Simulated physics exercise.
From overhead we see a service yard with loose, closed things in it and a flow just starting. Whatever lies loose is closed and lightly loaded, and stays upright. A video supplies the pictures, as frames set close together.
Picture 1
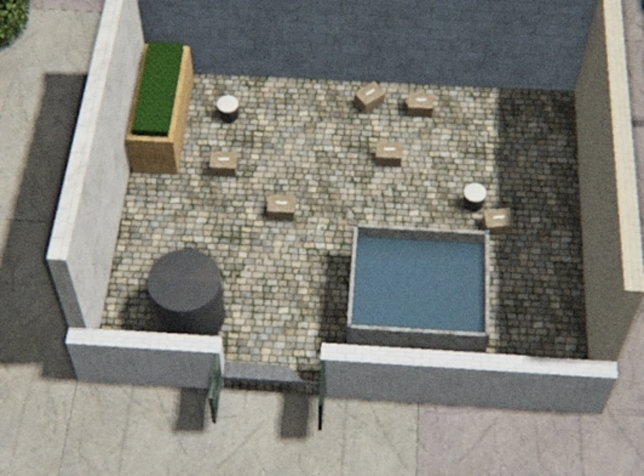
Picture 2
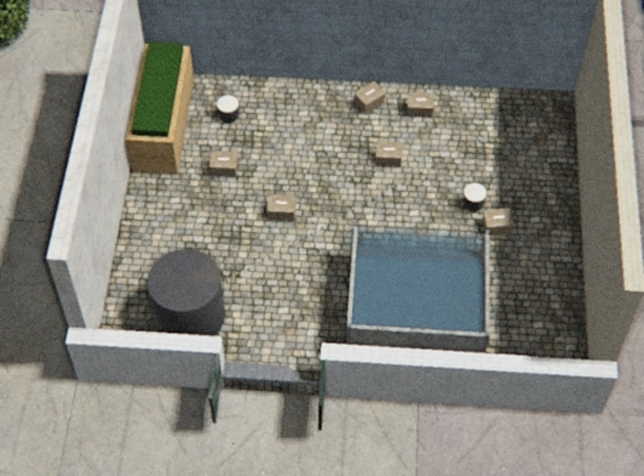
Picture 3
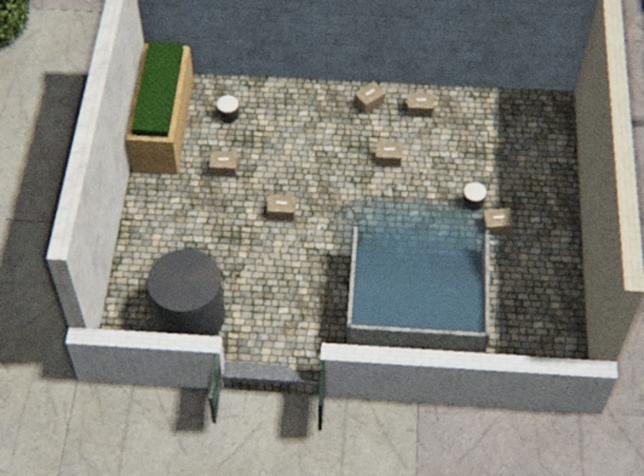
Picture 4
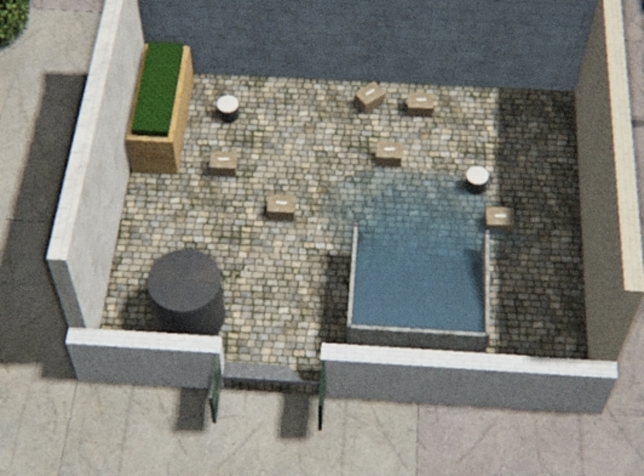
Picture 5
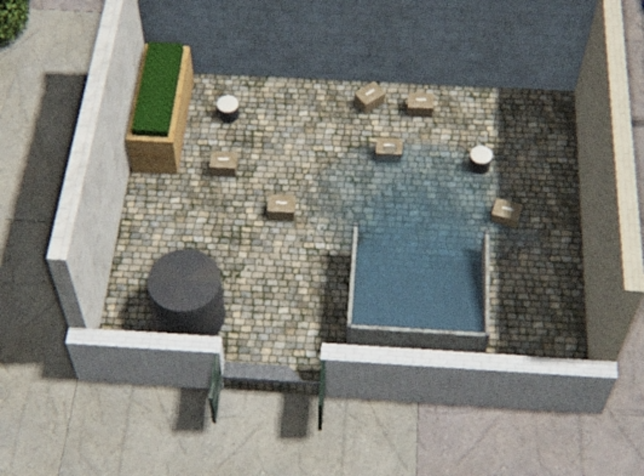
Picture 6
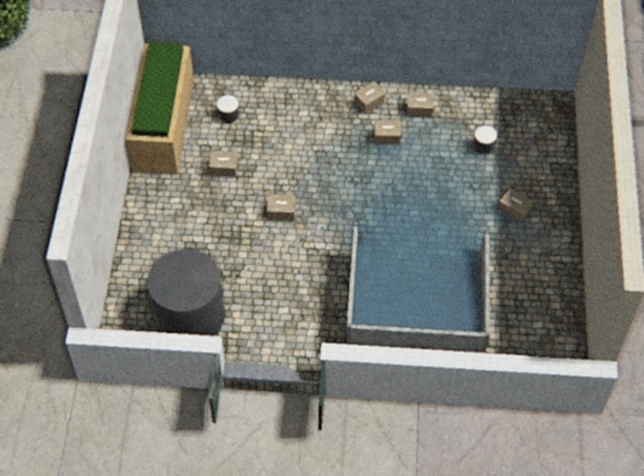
At first, water stands level in a walled tank inside a cobbled yard, with small boxes and round white-topped containers scattered about. Then the water pours over the tank's back side and spreads across the stones toward the rear wall. Nearby, a round container and two boxes shift, the right-hand box turning as it slides.
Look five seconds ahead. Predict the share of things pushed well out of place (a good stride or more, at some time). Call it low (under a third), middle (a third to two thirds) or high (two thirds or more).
High.
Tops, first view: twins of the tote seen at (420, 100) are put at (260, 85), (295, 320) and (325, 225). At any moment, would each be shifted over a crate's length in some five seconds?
In order: Shoved clear, hardly budges, then hardly budges.
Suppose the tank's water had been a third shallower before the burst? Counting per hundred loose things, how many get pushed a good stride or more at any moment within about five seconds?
80 per cent.
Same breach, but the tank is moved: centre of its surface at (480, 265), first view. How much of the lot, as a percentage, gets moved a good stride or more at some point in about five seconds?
Close to 100 %.
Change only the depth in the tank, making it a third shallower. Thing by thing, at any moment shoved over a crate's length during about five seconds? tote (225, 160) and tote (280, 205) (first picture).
So the first came up short, and the second came up short.
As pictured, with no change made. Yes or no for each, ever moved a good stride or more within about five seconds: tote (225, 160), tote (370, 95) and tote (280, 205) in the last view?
One after the other: Shifted that much, pushed that far, never so far.
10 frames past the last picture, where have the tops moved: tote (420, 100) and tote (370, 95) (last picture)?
(420, 71) and (306, 67).
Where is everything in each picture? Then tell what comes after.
A pail at (475, 192), on the bottom; a tote at (499, 217), on the bottom; 0 of 8 have shifted, in the first frame.
A pail at (475, 192), on the bottom; a tote at (499, 217), on the bottom; 0 of 8 have shifted, in the second frame.
A pail at (475, 191) rests on the ground; a tote at (499, 217), on the bottom; 0 of 8 have shifted, in the third frame.
A pail at (478, 175), on the bottom, a stride from its start; a tote at (500, 216), on the bottom, close to its start; 1 of 8 have shifted, in the fourth frame.
A pail at (482, 154), on the bottom, a stride from its start; a tote at (508, 209), on the bottom, close to its start; 3 of 8 have shifted, in the fifth frame.
A pail at (486, 134), on the bottom, a stride from its start; a tote at (517, 201) rests on the ground, a stride from its start; 3 of 8 have shifted, in the sixth frame.
A moment on, 3 of 8 are well off their spots; 0 afloat.
Next, 4 of 8 are well off their spots; 5 afloat.
Later, 5 of 8 are well off their spots; 6 afloat.
In the end, 6 of 8 are well off their spots, and 7 have been at some point; 6 afloat.
